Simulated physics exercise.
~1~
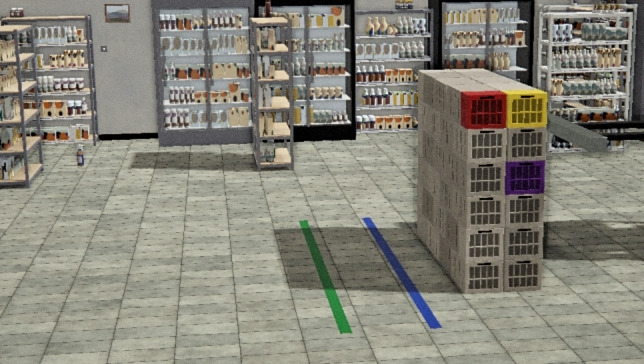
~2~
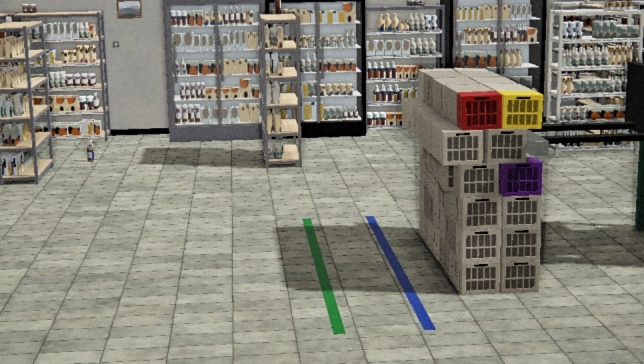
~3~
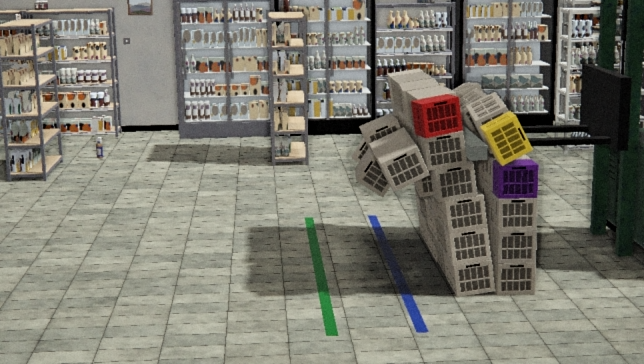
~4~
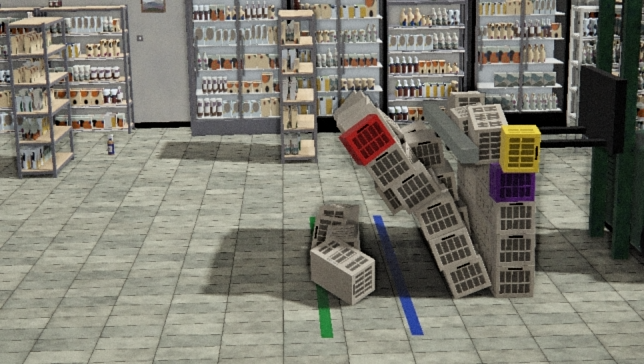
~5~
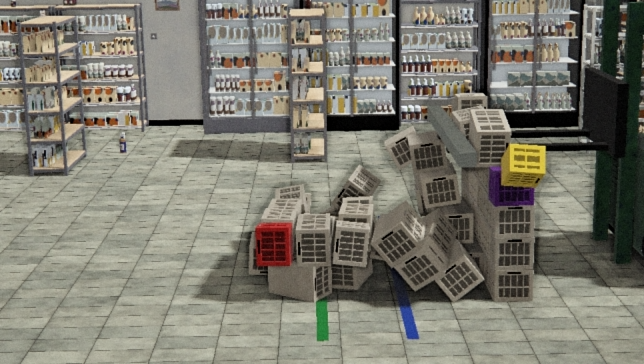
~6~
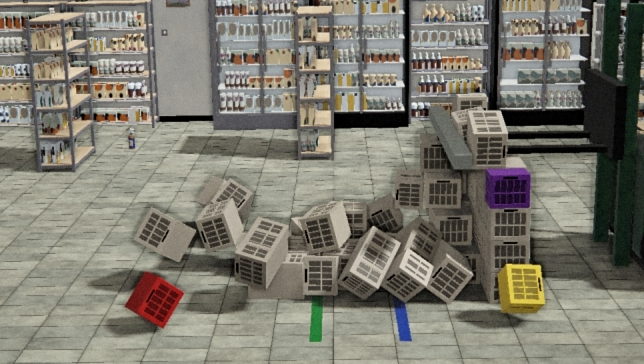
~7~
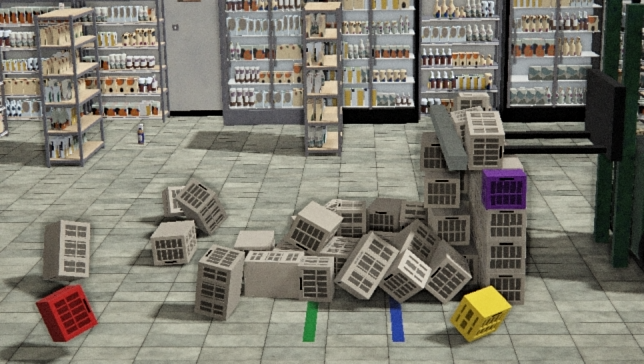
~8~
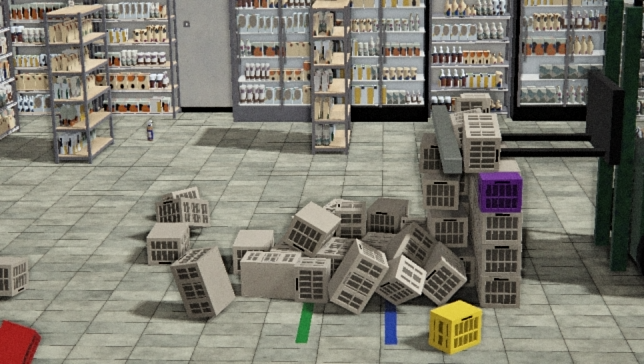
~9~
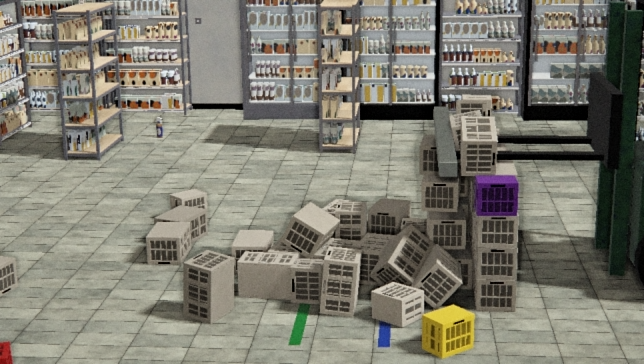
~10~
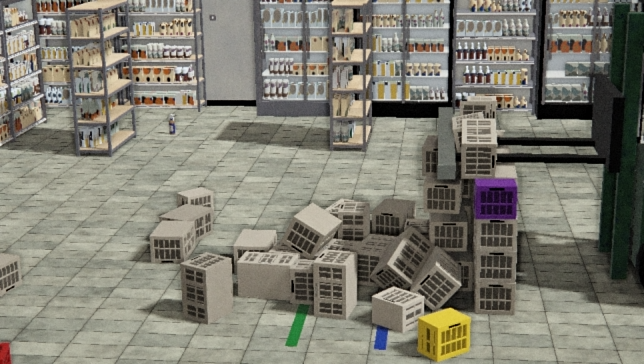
A tall block of pale crates, with red and yellow ones on top and a purple one lower down, stands on the tiled floor of a shop-like room, seen from slightly above. Shelves line the back, and green and blue lines mark the floor to the left. A lift truck's forks push a grey beam in from the right, and the upper crates lean and topple leftward. The red crate tumbles away to the left edge, while the yellow one drops in front. Finally, crates lie heaped across both lines, with the purple one still in the standing stack.
